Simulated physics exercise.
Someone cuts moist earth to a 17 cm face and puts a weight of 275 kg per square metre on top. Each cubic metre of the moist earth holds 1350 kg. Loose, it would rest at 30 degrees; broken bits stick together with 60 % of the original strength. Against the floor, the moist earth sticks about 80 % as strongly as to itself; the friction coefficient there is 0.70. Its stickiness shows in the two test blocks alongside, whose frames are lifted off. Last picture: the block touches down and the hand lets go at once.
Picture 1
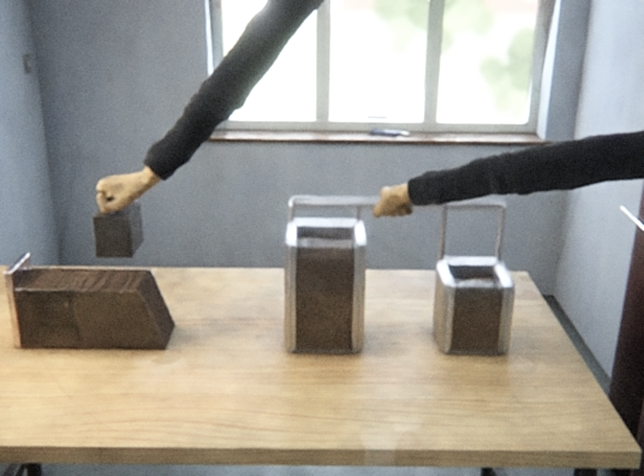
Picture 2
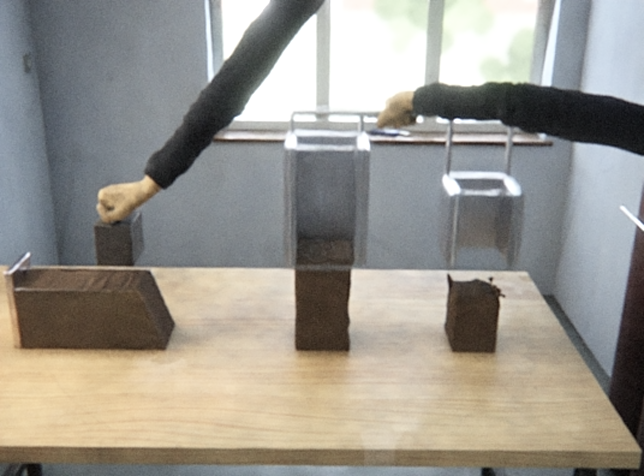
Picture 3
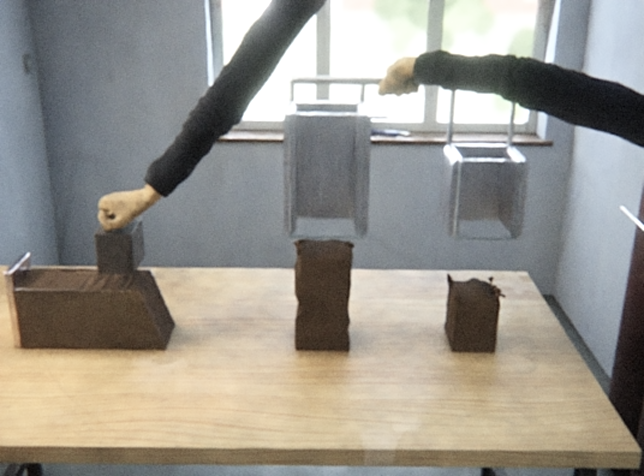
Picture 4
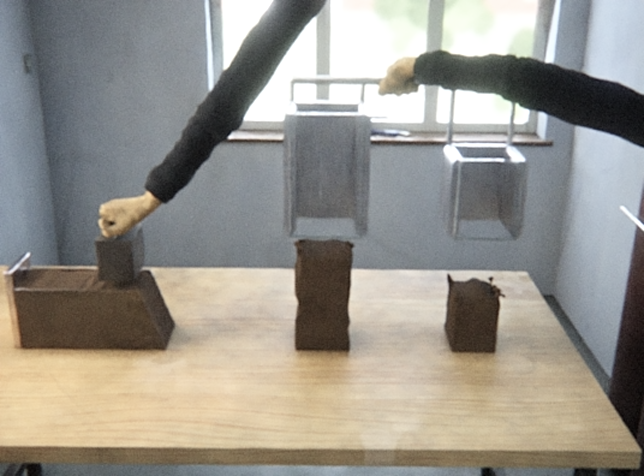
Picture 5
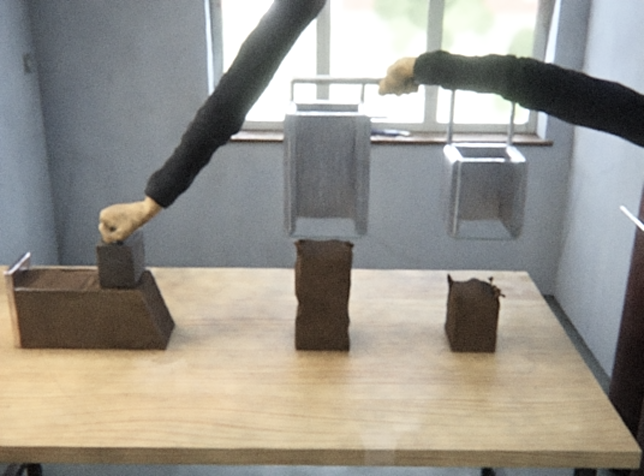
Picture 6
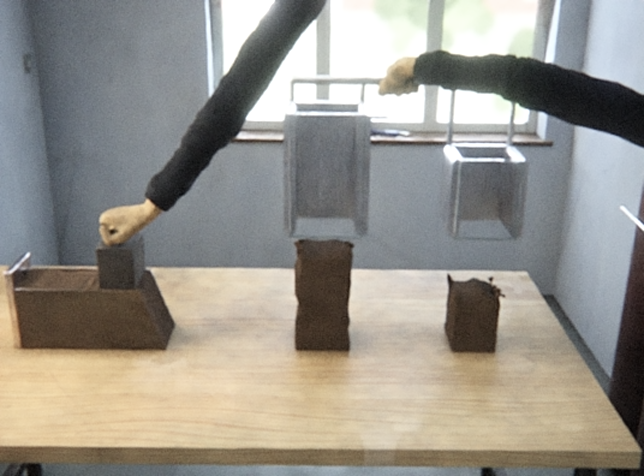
The clip shows one hand raising two clear casings off a taller and a shorter block of dark, moist earth, while another hand at left lowers a small dark block onto a slope-ended bed of earth.
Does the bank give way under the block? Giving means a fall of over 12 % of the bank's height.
No.
Then, 0.14 s after the last picture, the block is down by 4 % of the bank's height and stands upright.
Then, 0.32 s after the last picture, the block is down by 4 % of the bank's height and stands upright.
Then, 0.49 s after the last picture, the block is down by 4 % of the bank's height and stands upright.
Then, 0.66 s after the last picture, the block is down by 4 % of the bank's height and stands upright.
Then, 0.85 s after the last picture, at the end, the block is down by 4 % of the bank's height and stands upright.
